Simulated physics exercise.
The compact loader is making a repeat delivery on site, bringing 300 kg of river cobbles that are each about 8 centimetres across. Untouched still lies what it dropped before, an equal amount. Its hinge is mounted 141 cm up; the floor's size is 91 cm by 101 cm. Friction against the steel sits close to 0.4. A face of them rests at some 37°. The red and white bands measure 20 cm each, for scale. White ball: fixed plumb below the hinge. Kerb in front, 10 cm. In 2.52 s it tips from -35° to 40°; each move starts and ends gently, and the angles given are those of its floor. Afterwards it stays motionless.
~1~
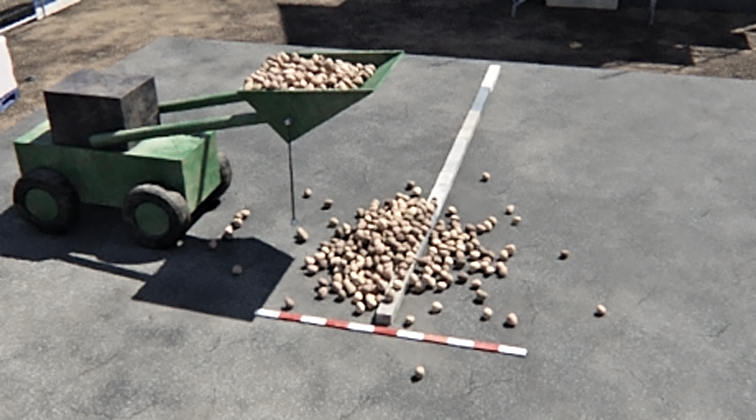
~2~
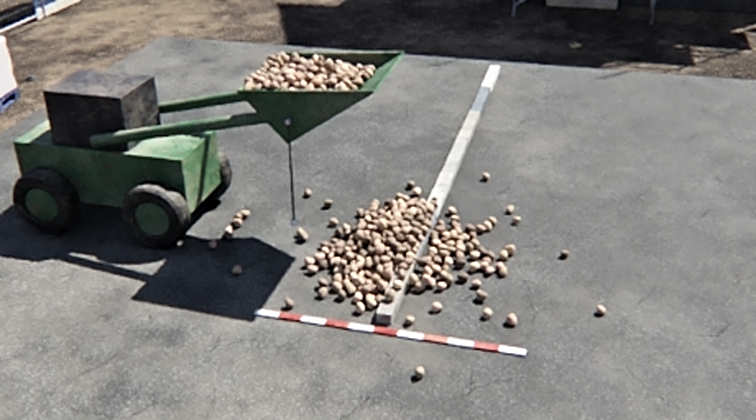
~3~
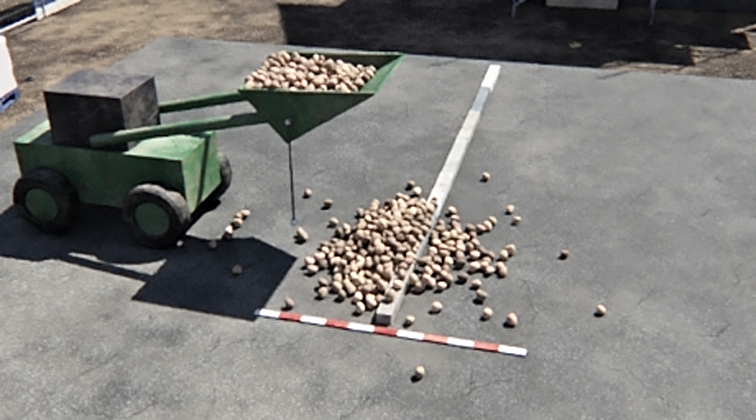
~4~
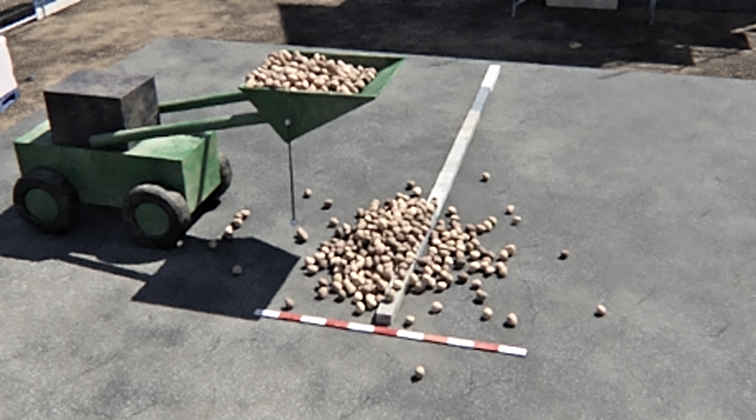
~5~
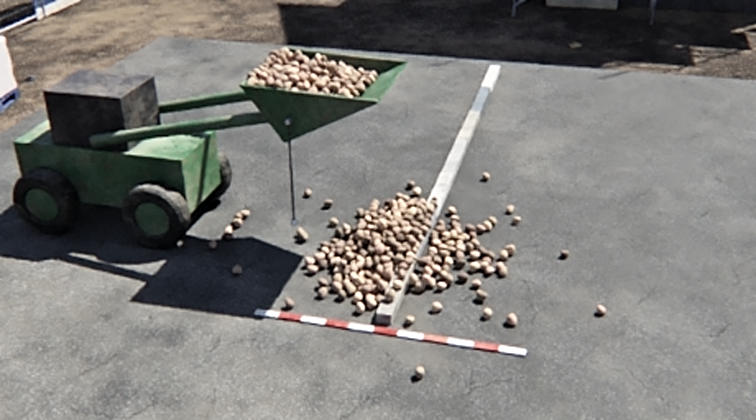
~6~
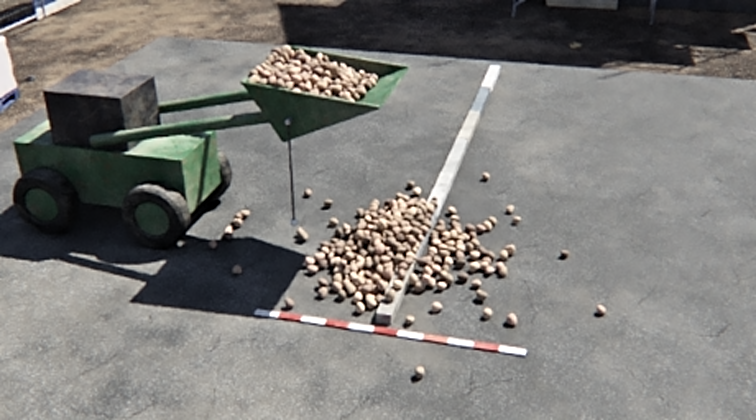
A green toy-like loader held a bucket of brown stones above a scattered heap lying across a pale kerb, and the bucket slowly tilted a little, its right edge dipping while everything else stayed still.
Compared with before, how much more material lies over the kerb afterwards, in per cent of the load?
Some 69 per cent of a load more.
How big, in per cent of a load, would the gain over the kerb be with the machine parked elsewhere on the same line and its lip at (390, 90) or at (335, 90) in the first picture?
The first would add some 90 per cent and the second some 15 per cent.
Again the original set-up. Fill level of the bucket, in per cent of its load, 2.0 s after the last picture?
Estimate: 5 % remaining inside, roughly.
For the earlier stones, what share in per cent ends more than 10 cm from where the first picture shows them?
Roughly 15 per cent of them.
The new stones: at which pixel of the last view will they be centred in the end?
They come to rest centred about (438, 245).
Then, 1.3 s after the last picture the floor is at 28°; in per cent of one load, 91 in the bucket, 91 on this side of the kerb, 19 over the kerb; the foremost stones are at (526, 267).
Then, 2.0 s after the last picture the floor is at 40°; in per cent of one load, 6 in the bucket, 133 on this side of the kerb, 61 over the kerb; the foremost stones are at (528, 266).
Then, 2.4 s after the last picture the floor is at 40°; in per cent of one load, 0 in the bucket, 117 on this side of the kerb, 83 over the kerb; the foremost stones are at (538, 273).
Then, 4.9 s after the last picture the floor is at 40°; in per cent of one load, 0 in the bucket, 112 on this side of the kerb, 88 over the kerb; the foremost stones are at (553, 256). Net gain over the kerb, 69.
